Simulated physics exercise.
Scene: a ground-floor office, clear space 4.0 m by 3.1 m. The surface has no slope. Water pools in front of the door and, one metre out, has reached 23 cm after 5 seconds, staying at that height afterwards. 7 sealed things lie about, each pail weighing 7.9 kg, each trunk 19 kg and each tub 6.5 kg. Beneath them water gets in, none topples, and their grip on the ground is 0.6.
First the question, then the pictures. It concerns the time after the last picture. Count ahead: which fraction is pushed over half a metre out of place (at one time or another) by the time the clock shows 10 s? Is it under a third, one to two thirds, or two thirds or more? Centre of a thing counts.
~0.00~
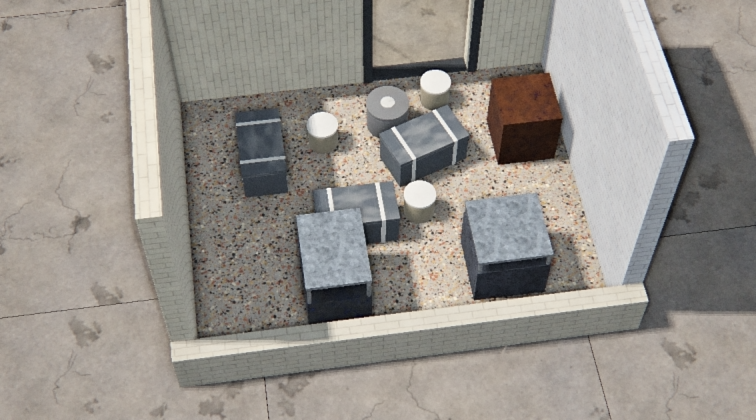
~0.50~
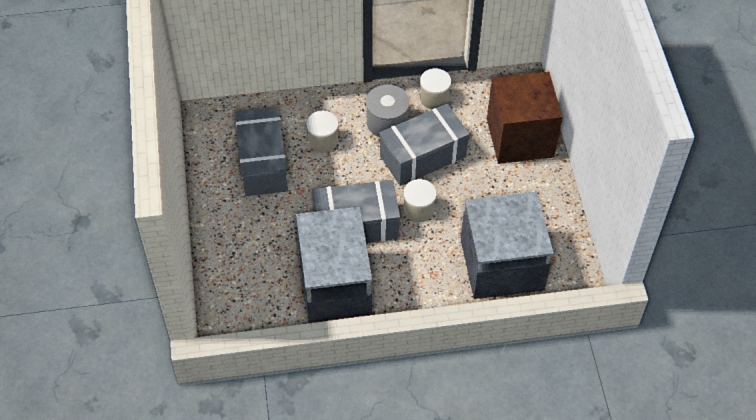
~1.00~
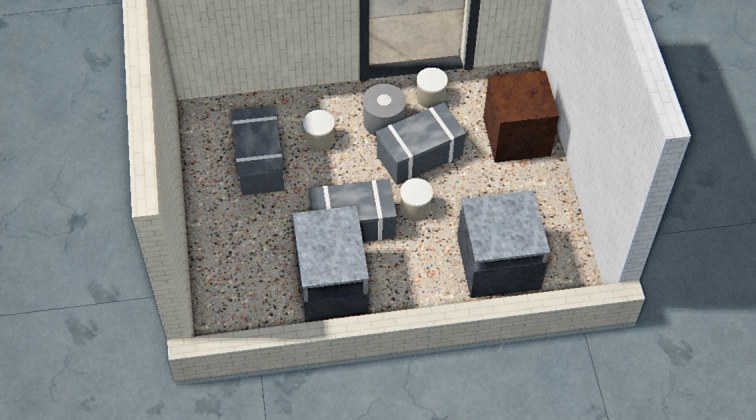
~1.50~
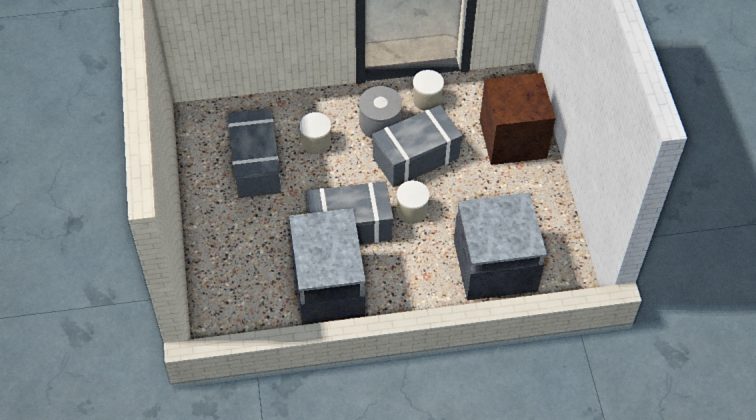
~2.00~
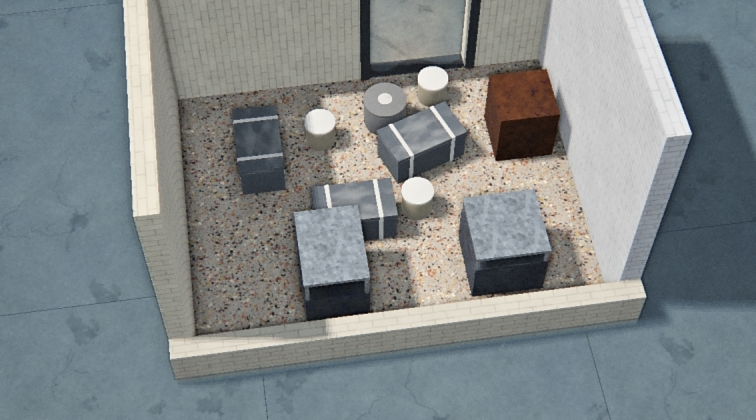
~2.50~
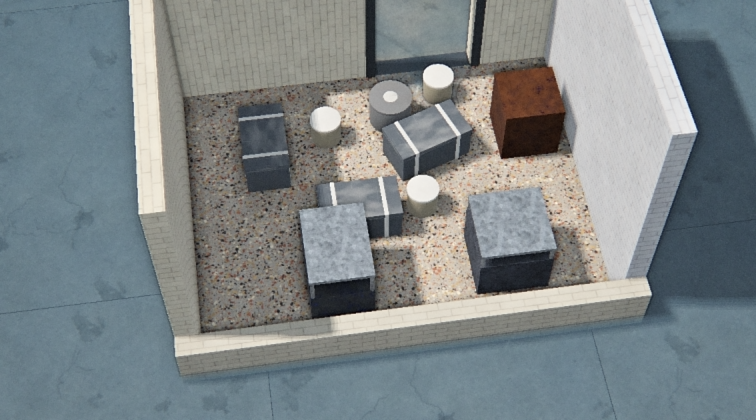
Two thirds or more.
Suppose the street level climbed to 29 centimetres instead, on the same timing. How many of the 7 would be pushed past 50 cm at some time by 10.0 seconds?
Under that setup the answer is 6.
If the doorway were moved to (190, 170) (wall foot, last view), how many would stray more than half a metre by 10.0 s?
Count: 7.
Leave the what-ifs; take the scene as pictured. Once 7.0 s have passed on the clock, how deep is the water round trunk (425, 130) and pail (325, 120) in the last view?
Roughly 11 and 5 cm.
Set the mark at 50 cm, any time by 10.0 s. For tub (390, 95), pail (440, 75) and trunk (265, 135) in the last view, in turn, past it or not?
Result, in order: Exceeded / exceeded / stayed within.
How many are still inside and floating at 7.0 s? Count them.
Just then, the number is 2.
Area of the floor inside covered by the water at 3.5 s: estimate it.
About 1.5 m2 is covered.
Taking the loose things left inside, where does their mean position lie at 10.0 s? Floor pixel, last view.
I'd say about (351, 220) in the last view.
After 3.5 s 0 of 7 are over 50 cm from their spots; 0 afloat.
After 4.5 s 1 of 7 are over 50 cm from their spots; 0 afloat.
After 7.0 s 4 of 7 are over 50 cm from their spots; 2 afloat.
After 10.0 s 5 of 7 are over 50 cm from their spots, and 5 have been at some point; 6 afloat.
